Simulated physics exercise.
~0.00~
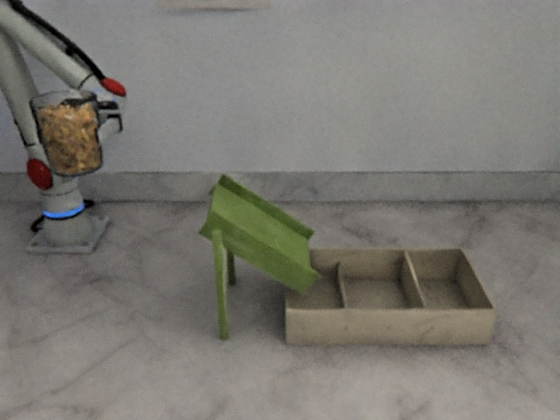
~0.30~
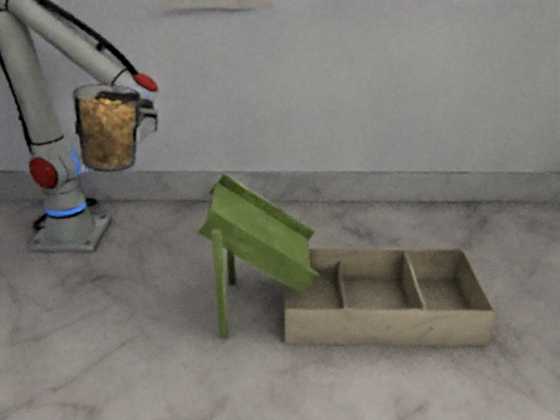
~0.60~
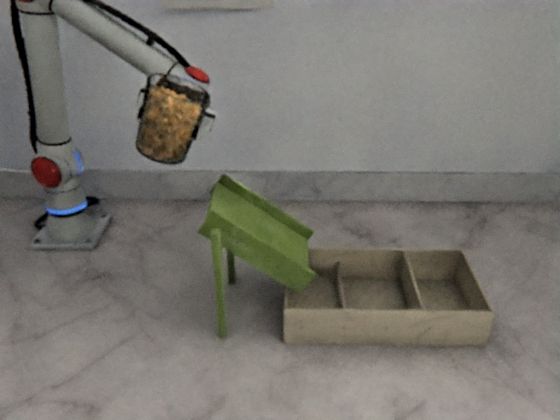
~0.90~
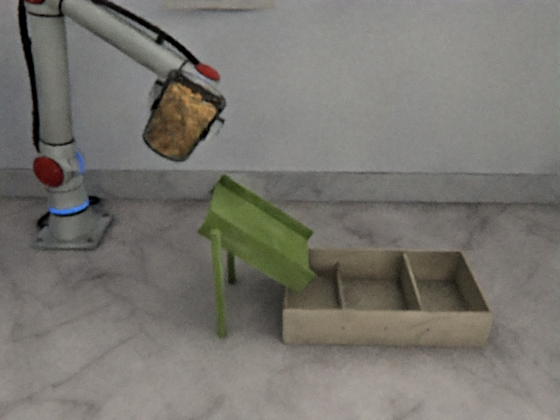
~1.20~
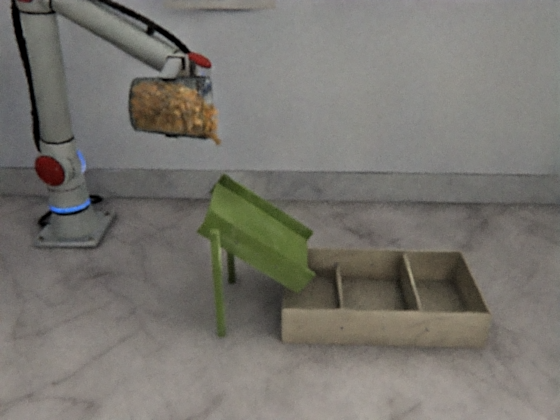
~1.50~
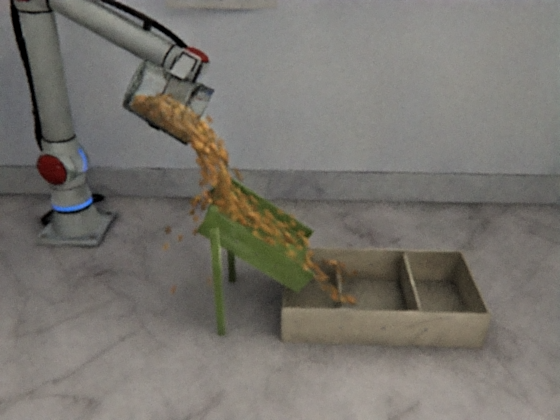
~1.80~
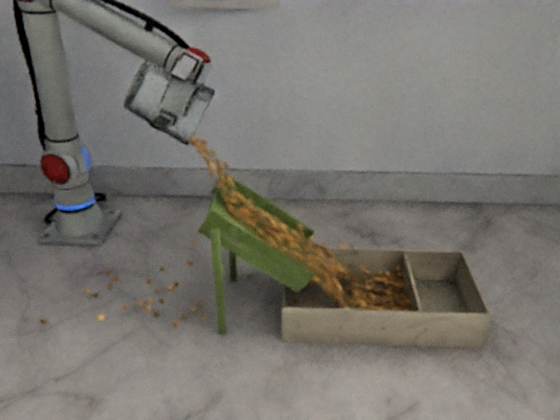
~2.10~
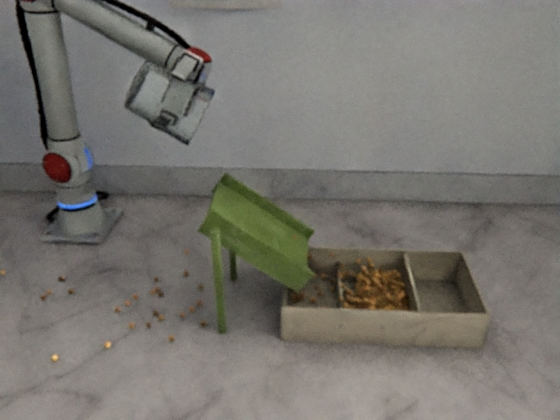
On a grey marbled surface before a plain pale wall, seen from the front and slightly above, a grey robot arm at left holds a clear cup of tan chickpeas. A green sloped chute on legs stands in the centre, its low end over an open beige box with three compartments. The arm carries the cup right and tips it forward above the chute. The chickpeas pour out in a thick stream and slide down into the box, while some scatter on the surface at left. The cup ends tilted downward, with most chickpeas heaped in the middle compartment and a few in the left one.
